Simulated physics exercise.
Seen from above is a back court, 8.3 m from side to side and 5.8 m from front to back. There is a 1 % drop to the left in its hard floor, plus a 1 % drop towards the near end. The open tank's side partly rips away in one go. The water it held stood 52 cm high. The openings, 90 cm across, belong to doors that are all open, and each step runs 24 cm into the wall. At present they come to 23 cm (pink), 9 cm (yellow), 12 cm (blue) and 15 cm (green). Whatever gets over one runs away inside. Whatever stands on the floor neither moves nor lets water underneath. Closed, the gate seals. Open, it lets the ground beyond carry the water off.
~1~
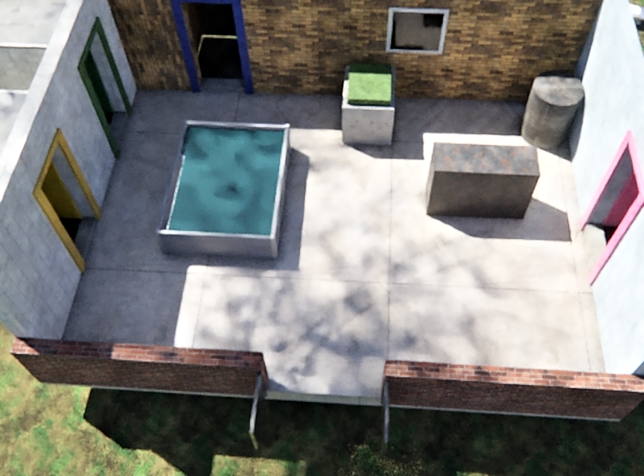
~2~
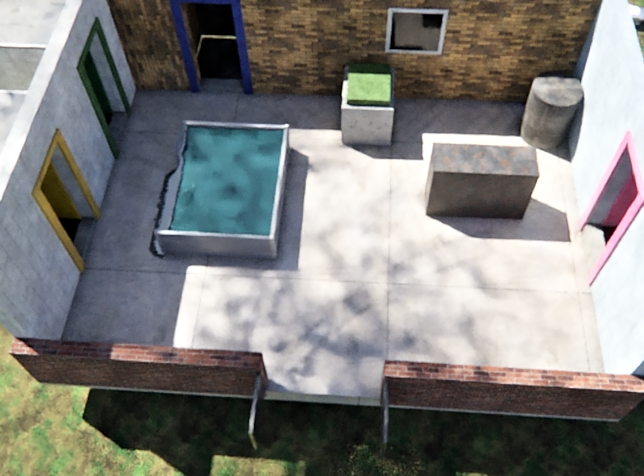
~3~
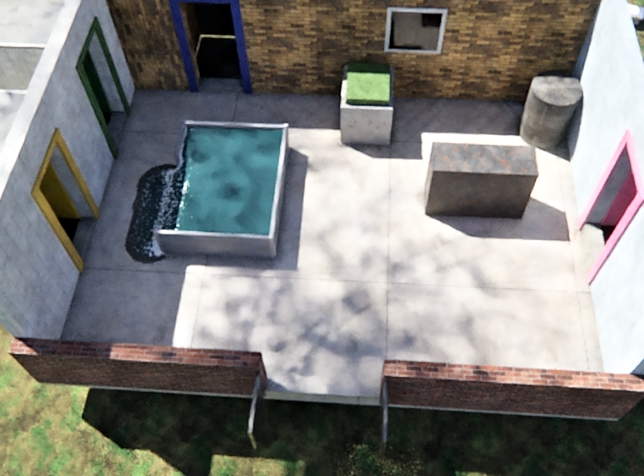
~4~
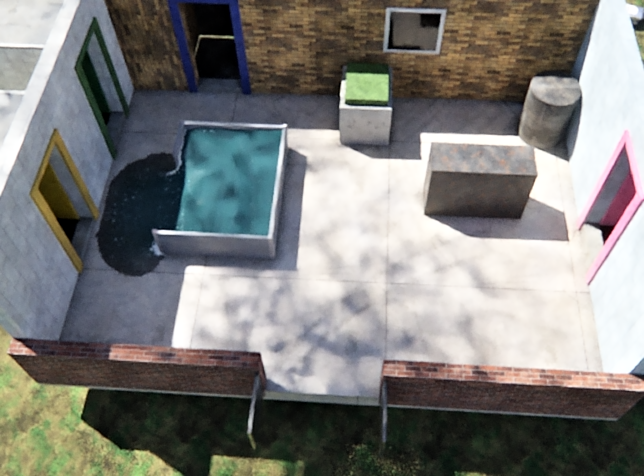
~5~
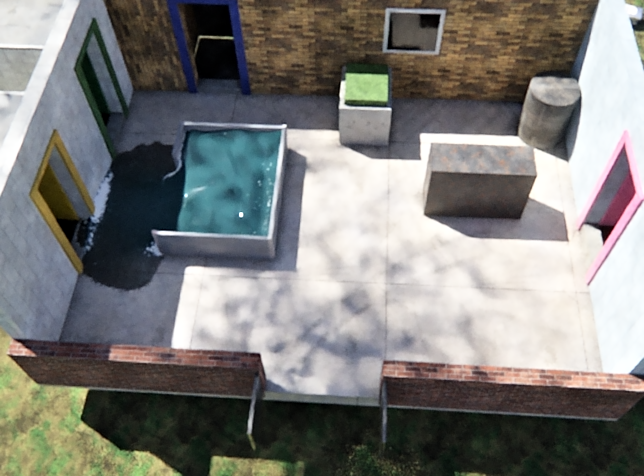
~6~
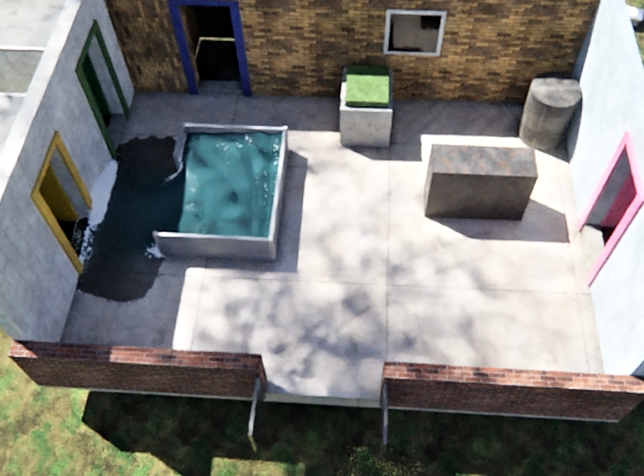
Water pours from the broken left side of a tank and spreads to the yellow door.
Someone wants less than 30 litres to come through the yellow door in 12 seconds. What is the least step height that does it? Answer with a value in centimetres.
It needs to be around 31 cm high.
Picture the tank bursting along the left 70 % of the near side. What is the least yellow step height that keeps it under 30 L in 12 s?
The answer is some 5.5 cm.
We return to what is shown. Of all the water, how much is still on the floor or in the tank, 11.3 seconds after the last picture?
Something near 76 out of a hundred parts.
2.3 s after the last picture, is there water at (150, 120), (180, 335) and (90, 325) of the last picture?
Listed order - soaked through, soaked through, soaked through.
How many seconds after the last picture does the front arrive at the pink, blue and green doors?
Arrival times - pink: 8.0 s; blue: 1.6 s; green: 0.1 s.
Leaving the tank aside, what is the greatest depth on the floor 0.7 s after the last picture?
I'd put it near 40 cm.
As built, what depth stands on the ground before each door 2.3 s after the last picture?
Door by door in centimetres - pink 0, yellow 23, blue 10, green 8.
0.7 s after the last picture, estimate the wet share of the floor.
Near 10 per cent of the open floor.
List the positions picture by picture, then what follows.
In the first picture, still water, 52 cm deep, in the open tank at (226, 179); the yellow door at (72, 207) is dry.
In the second picture, water pours out at (174, 206) and has run 0.3 m, to a hidden place; about 6 cm deep outside, 52 cm at the back.
In the third picture, the front is at (141, 196), 0.7 m from the gap at (173, 206); 1.0 m2 of floor is wet, 52 cm left at the back.
In the fourth picture, water pours out at (172, 207) and has run 1.2 m, to (104, 226); about 8 cm deep outside, 52 cm at the back.
In the fifth picture, the front is at (81, 238), 1.5 m from the gap at (172, 208); 3.1 m2 of floor is wet, 46 cm left at the back.
In the sixth picture, the gap is at (173, 209), the front 1.6 m out at (75, 239); the back of the open tank holds 44 cm; water is at the yellow door at (70, 210).
Then, 0.7 s after the last picture water covers 10 % of the floor, deepest (40 cm) near (100, 211); 33 cm at the yellow door, 85 litres in over its 9 cm step.
Then, 2.3 s after the last picture water covers 25 % of the floor, deepest (32 cm) near (54, 365); 23 cm at the yellow door, 310 litres in over its 9 cm step.
Then, 11.3 s after the last picture water covers 80 % of the floor, deepest (10 cm) near (54, 365); 7 cm at the yellow door, 409 litres in over its 9 cm step.
At the yellow door as built, the water peaked near 34 cm, 0.9 s after the last picture.
Run again over the same 12 s with other heights there, 62 litres in over 26.5 cm, 8 litres over 36 cm. The limit of 30 litres is kept from about 31 cm up.
